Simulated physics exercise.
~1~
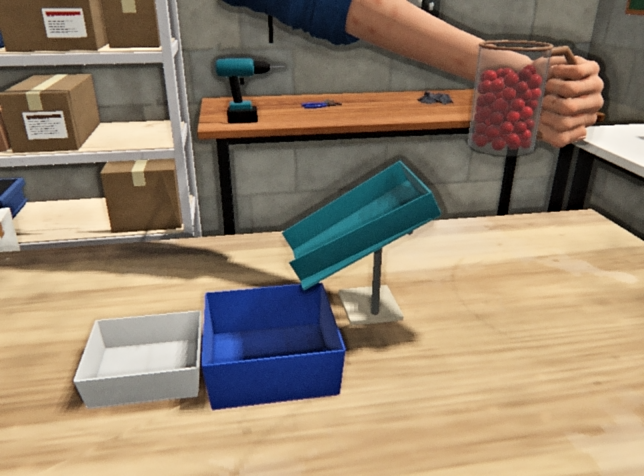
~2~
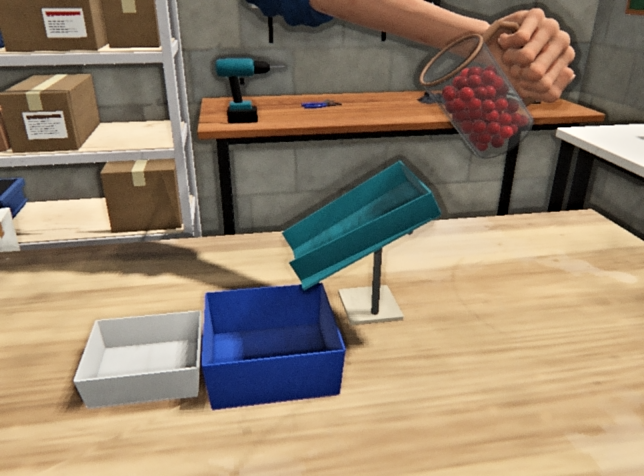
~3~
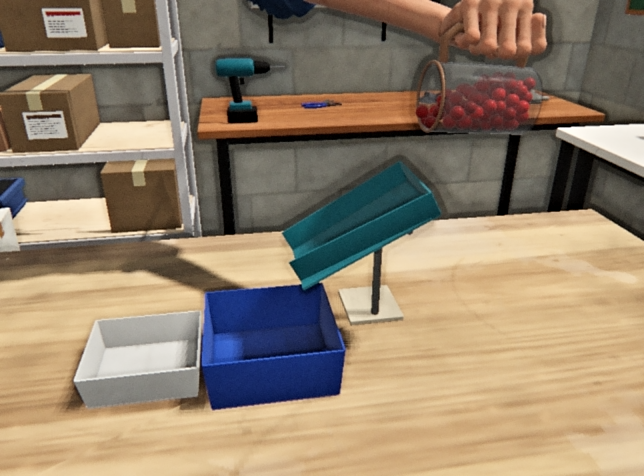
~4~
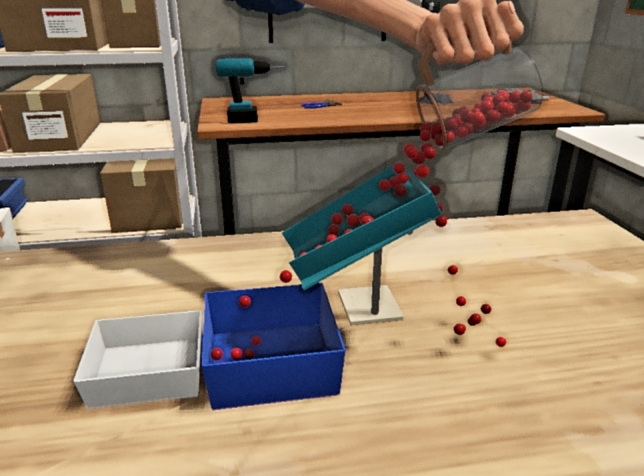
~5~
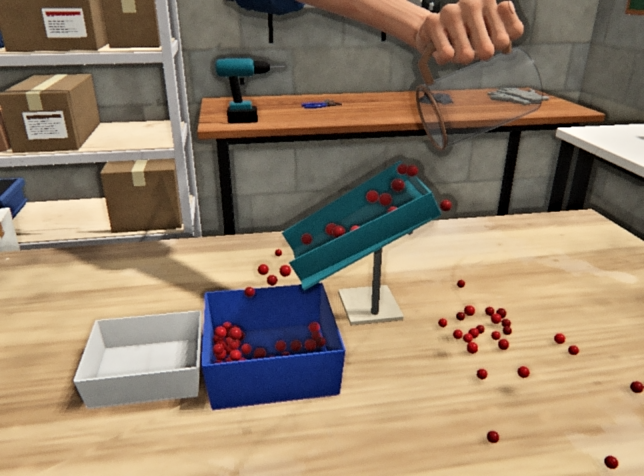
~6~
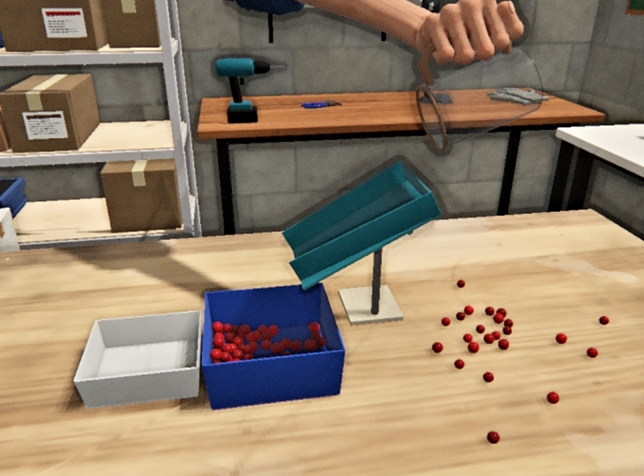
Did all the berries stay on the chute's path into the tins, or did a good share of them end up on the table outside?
A good share of them ended up on the table outside. Most of the berries landed in the blue tin, and the white tin got none.
